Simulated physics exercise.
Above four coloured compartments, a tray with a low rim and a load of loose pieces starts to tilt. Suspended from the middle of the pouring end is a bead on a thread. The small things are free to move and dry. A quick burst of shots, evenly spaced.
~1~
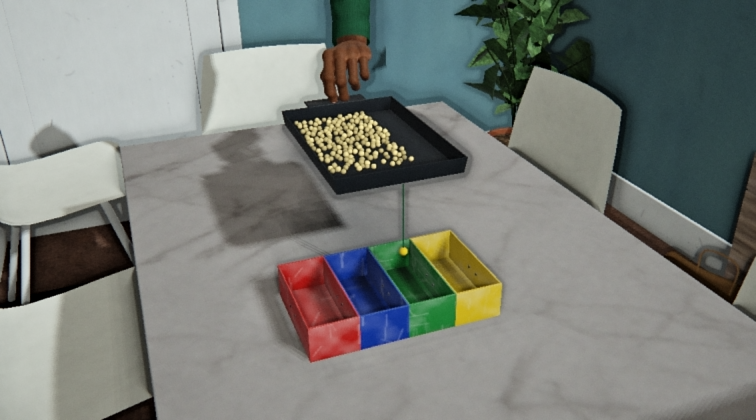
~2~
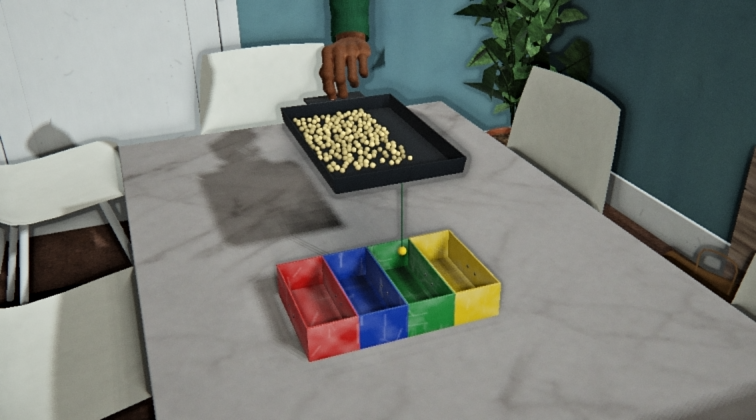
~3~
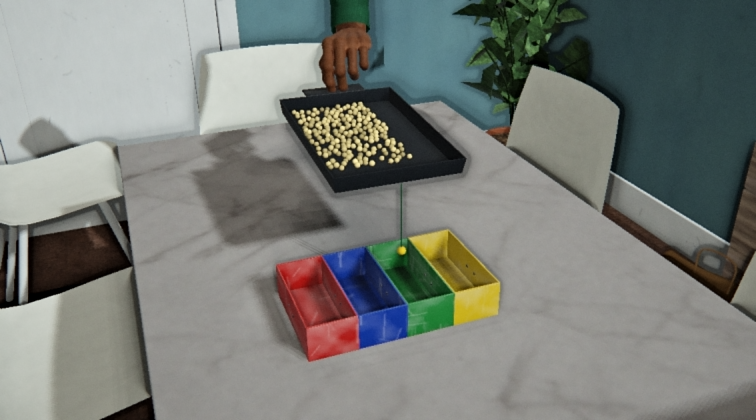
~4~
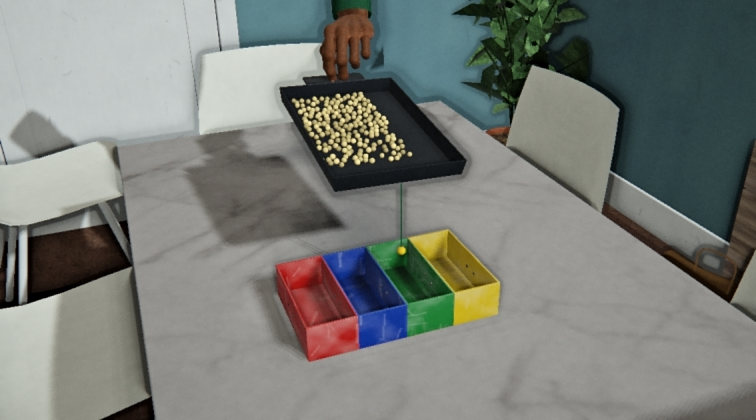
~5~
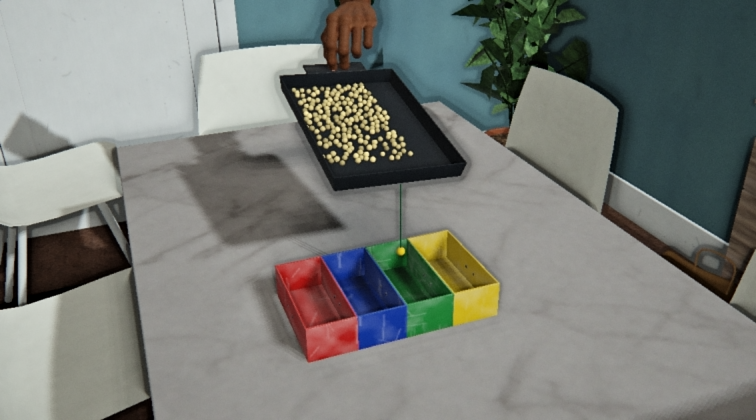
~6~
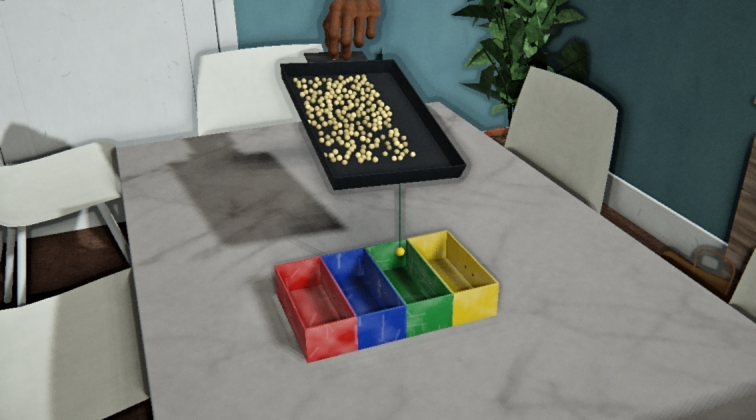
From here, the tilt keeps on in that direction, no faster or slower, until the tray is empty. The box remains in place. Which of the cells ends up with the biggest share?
Yellow.
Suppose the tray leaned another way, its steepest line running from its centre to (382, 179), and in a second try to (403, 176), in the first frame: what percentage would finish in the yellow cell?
Shares: About 0 in a hundred, then about 40 in a hundred.
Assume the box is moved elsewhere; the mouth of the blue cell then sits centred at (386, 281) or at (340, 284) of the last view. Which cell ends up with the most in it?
Taking the two placings in order, you'd get yellow and then that yellow cell.
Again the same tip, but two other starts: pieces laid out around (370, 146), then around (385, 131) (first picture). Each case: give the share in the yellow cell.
In order, about 70 and 80 in a hundred.
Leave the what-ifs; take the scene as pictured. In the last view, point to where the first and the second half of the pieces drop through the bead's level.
Roughly (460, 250) first, then roughly (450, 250).
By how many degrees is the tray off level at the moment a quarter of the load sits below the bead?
That happens at around 100°.
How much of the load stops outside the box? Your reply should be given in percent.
Close to 10 %, give or take.
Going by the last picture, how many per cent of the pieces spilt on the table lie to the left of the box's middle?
Around 0 per cent, I reckon.
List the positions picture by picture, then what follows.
In the first frame, corners of the pouring end near (336, 178) and (464, 157), level; middle of the load near (348, 140), soya beans; bead on its thread near (403, 251); red cell near (335, 336); blue cell near (385, 324); green cell near (433, 312); yellow cell near (478, 301).
In the second frame, corners of the pouring end near (335, 178) and (463, 157), level; middle of the load near (346, 138).
In the third frame, corners of the pouring end near (335, 177) and (463, 158), tipped barely, lowest at the right corner; middle of the load near (346, 133).
In the fourth frame, corners of the pouring end near (336, 176) and (464, 159), tipped a little, lowest at the right corner; middle of the load near (346, 127).
In the fifth frame, corners of the pouring end near (336, 176) and (464, 162), tipped a little, lowest at the right corner; middle of the load near (346, 121).
In the sixth frame, corners of the pouring end near (336, 176) and (464, 164), tipped clearly, lowest at the right corner; middle of the load near (349, 116), near half on the move; red cell near (332, 337); blue cell near (382, 324); green cell near (430, 313); yellow cell near (475, 301).
Shortly afterwards, tray tipped steeply; the bulk on the tray; a little in the yellow cell; only a few in the green cell; a little falling or outside the box.
Next, tray tipped right over; near two thirds on the tray; a little in the yellow cell; only a few in the blue cell; only a few in the green cell; near a quarter falling or outside the box.
Some moments later, tray tipped past a quarter turn; the bulk in the yellow cell; a little in the green cell; only a few in the blue cell; a little falling or outside the box.
In the end, tray tipped past a quarter turn; the bulk in the yellow cell; a little in the green cell; only a few in the blue cell; none at all in the red cell; a little outside the box.
